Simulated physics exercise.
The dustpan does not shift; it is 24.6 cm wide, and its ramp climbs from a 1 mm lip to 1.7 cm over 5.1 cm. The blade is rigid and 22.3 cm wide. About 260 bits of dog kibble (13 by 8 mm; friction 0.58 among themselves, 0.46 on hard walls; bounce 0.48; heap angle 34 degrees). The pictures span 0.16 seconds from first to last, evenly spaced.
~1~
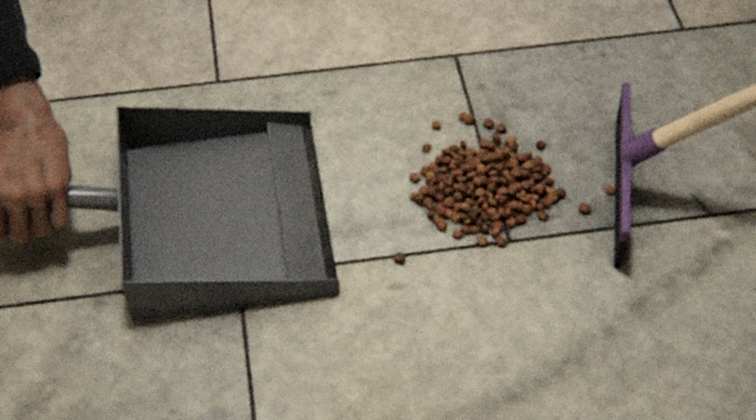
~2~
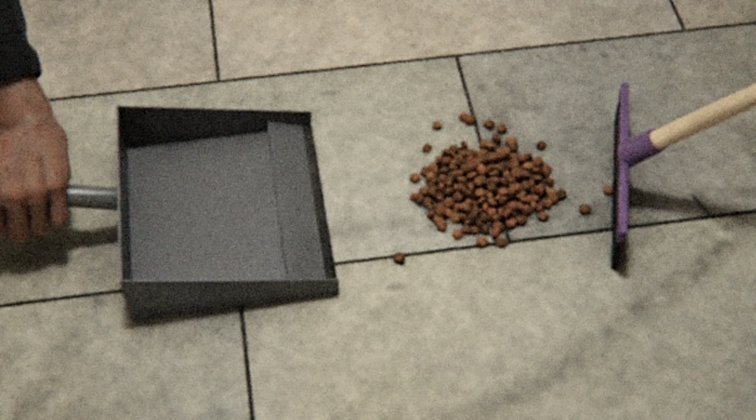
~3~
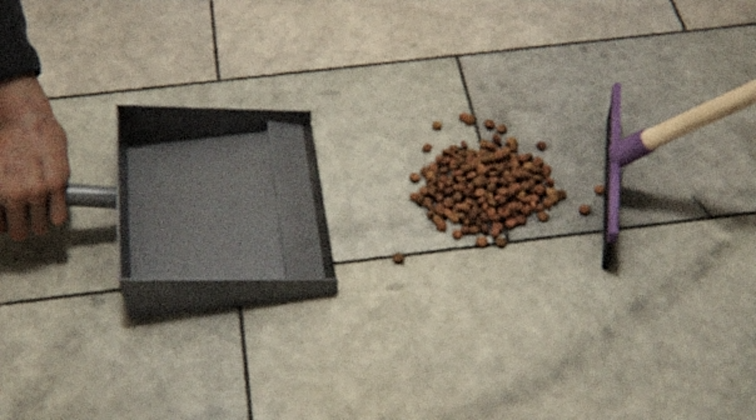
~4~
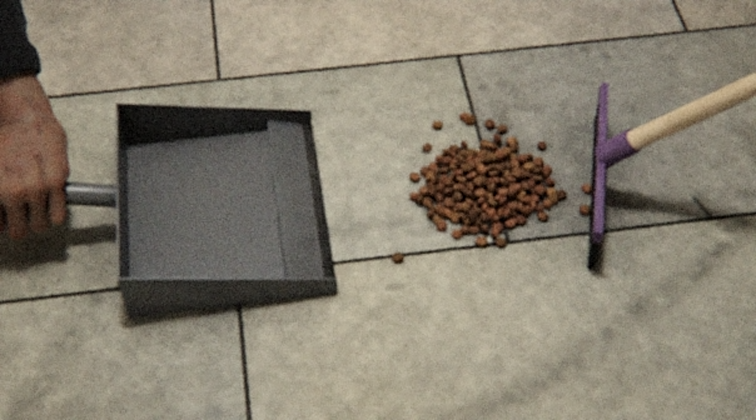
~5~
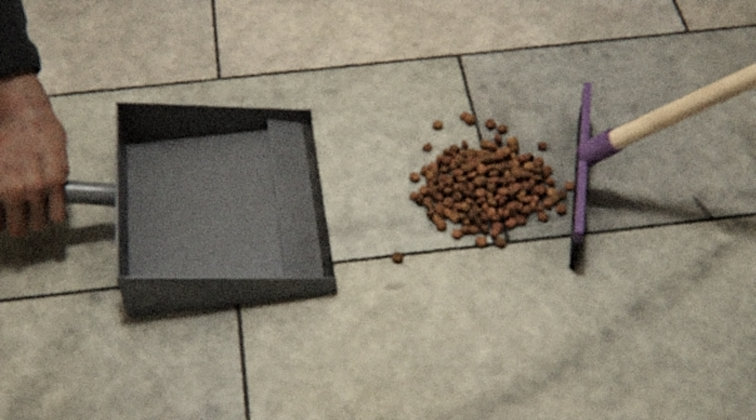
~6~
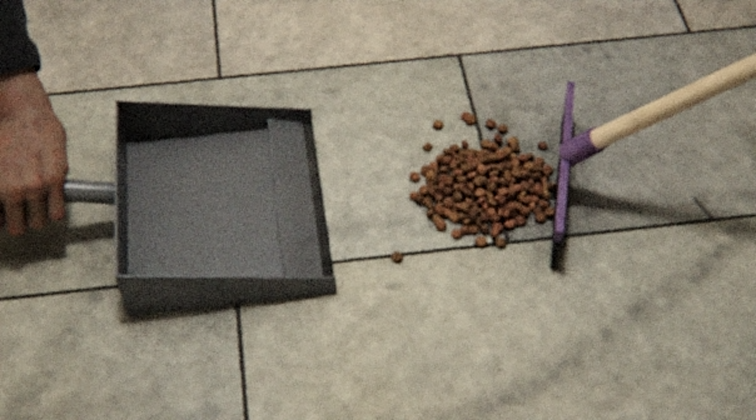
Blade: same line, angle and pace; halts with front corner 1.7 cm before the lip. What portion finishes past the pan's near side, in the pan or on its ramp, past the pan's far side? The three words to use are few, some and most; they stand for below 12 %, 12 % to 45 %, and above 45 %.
Near side: Few, pan: Some, far side: Few.
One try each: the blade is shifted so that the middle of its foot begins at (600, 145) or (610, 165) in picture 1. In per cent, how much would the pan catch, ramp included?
First try about 25 per cent, second about 25 per cent.
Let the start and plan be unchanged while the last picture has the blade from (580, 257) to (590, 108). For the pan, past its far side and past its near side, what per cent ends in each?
Pan: 0, far side: 0, near side: 0.
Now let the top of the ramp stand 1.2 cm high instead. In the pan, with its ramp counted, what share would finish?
In that case roughly 25 percent.
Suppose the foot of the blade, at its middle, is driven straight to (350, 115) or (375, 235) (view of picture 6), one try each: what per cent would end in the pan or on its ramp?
First try around 20 %, second try around 10 %.
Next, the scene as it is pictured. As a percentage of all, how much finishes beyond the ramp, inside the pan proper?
Close to 0 per cent.
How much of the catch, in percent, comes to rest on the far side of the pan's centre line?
Something like 60 per cent of the catch.
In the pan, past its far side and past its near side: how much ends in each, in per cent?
Near side 0 %, pan 25 %, far side 10 %.
Then, 0.18 s after the last picture, middle of the blade 16 cm from the lip; 0 % over the lip, far side 0 %, near side 0 %.
Then, 0.30 s after the last picture, middle of the blade 8 cm from the lip; 0 % over the lip, far side 5 %, near side 0 %.
Then, 0.55 s after the last picture, middle of the blade 5 cm from the lip; 25 % over the lip, far side 10 %, near side 0 %.
In the end, near side 0 %, pan 25 %, far side 10 %, in front of the lip or behind the blade 70 %.
